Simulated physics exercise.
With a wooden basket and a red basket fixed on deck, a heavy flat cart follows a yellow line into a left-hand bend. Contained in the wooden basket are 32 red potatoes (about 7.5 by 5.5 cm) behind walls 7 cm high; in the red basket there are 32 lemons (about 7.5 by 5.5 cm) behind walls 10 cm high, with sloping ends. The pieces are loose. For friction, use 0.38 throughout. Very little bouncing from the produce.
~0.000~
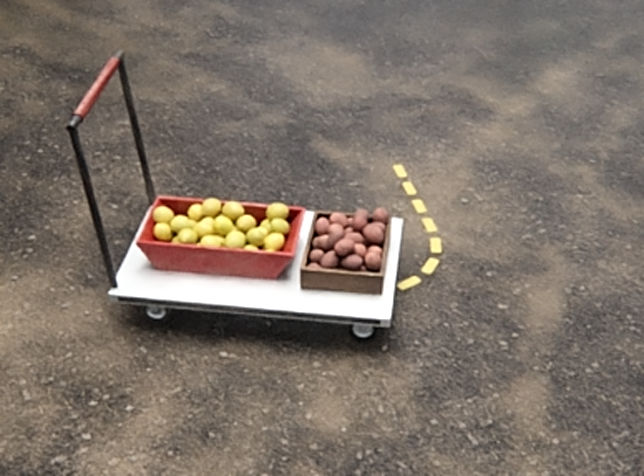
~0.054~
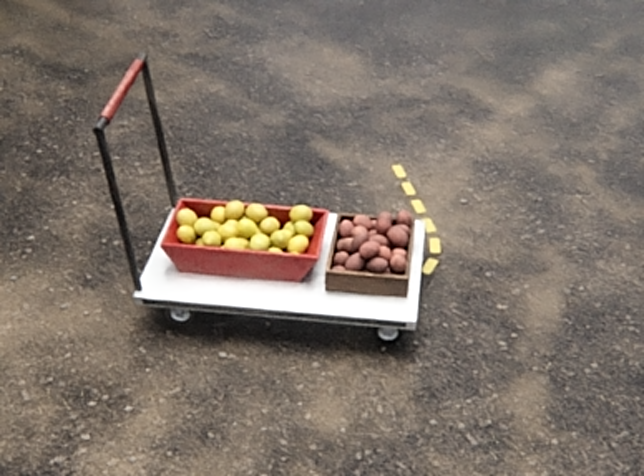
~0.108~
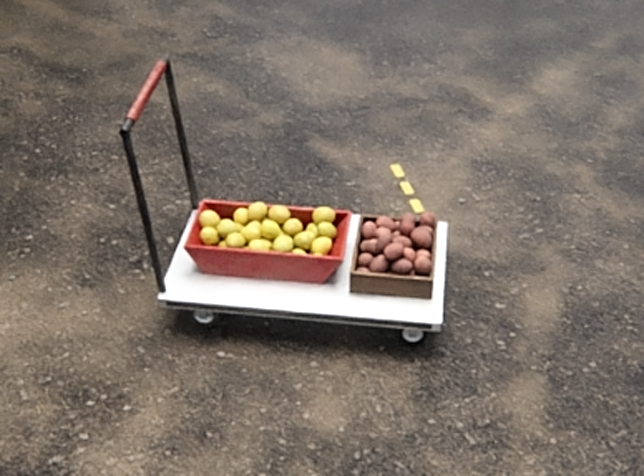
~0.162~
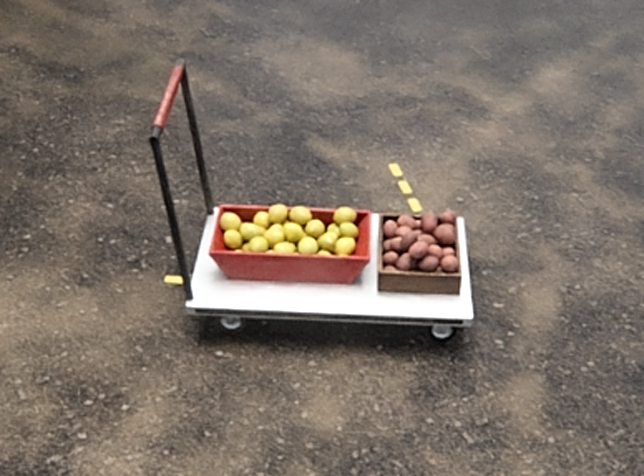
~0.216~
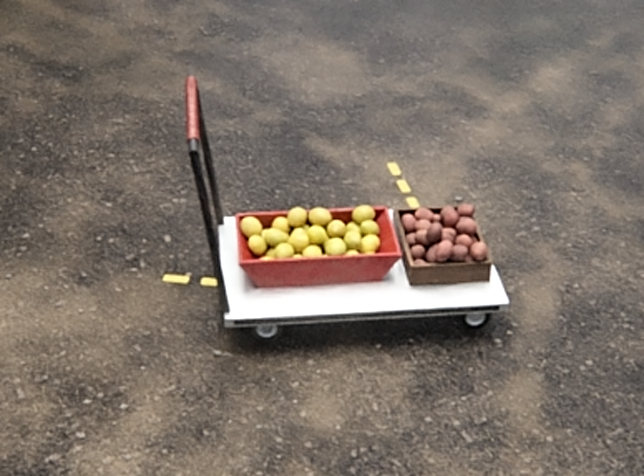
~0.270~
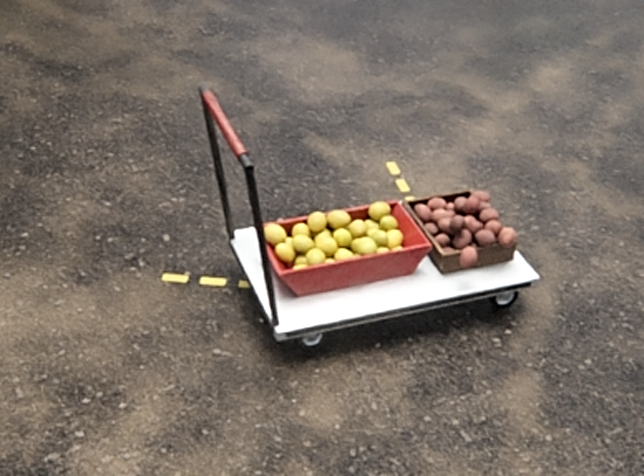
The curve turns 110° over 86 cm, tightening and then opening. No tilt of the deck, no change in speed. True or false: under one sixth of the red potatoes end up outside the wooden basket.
False, more than a sixth end up outside.
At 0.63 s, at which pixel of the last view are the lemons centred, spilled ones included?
In the last view, the centre sits near (441, 191).
After 0.37 s, 6 of 32 out of the wooden basket and 0 of 32 out of the red basket.
After 0.47 s, 12 of 32 out of the wooden basket and 0 of 32 out of the red basket.
After 0.63 s, 13 of 32 out of the wooden basket and 0 of 32 out of the red basket.
Final count (at 1.09 s), 13 of 32 out of the wooden basket and 1 of 32 out of the red basket. Asked share, 13 of 32, 41 per cent.
